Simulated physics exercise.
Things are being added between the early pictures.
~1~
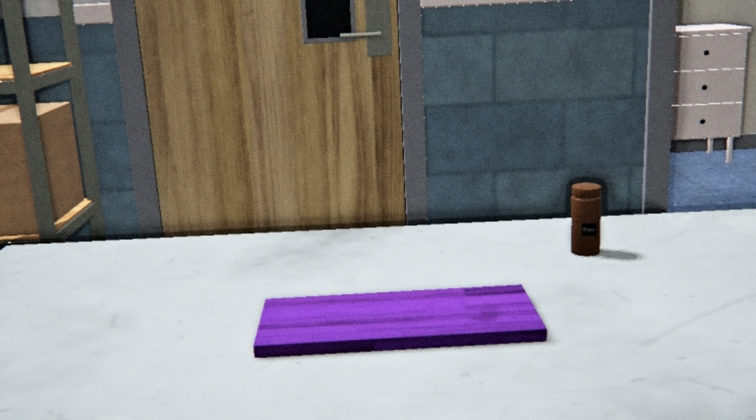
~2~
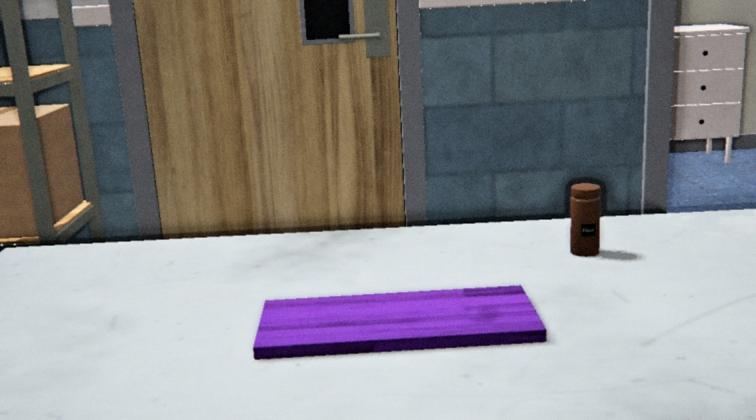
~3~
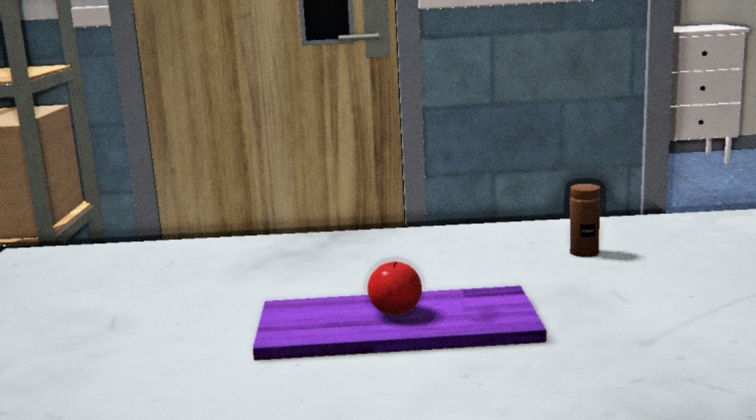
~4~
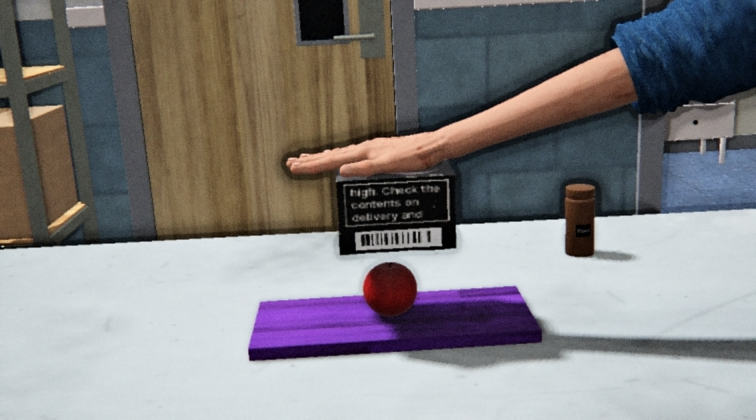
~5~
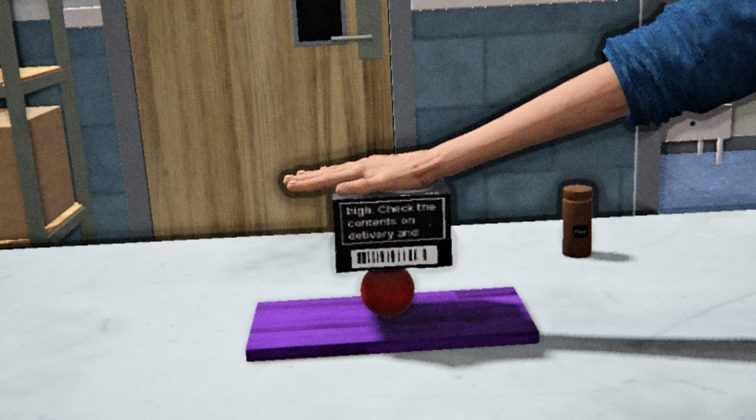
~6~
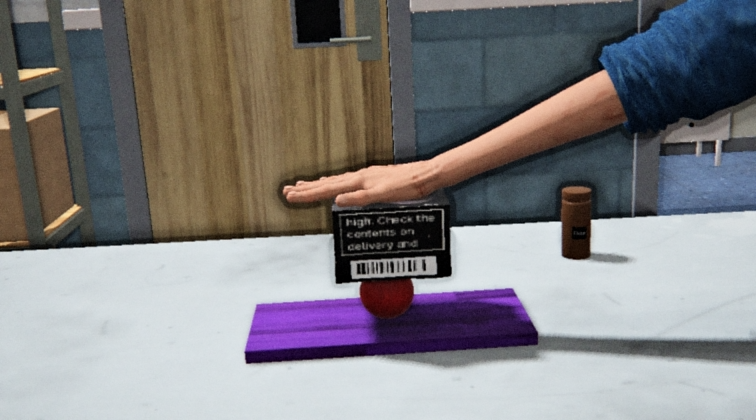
In a room with a wooden door and blue-grey block walls, a pale marbled tabletop is seen from slightly above. A purple board lies near the centre, a brown shaker stands behind it to the right, and a red apple appears on the board. A blue-sleeved arm from the right lowers a black box onto the apple, its hand staying on top, while the view shifts slightly.
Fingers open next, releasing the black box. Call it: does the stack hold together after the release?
No, it falls apart.
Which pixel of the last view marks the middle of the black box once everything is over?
At about (464, 261).
Then, 0.40 s later than the last frame, black box tilted by 49° near (422, 238).
Then, 0.50 s later than the last frame, black box now fallen.
Then, 0.80 s later than the last frame, nothing new.
When it is over, fallen, black box; the other 3 as before. End places, in pixels of the last picture, black box near (464, 261). The pile loses its balance.
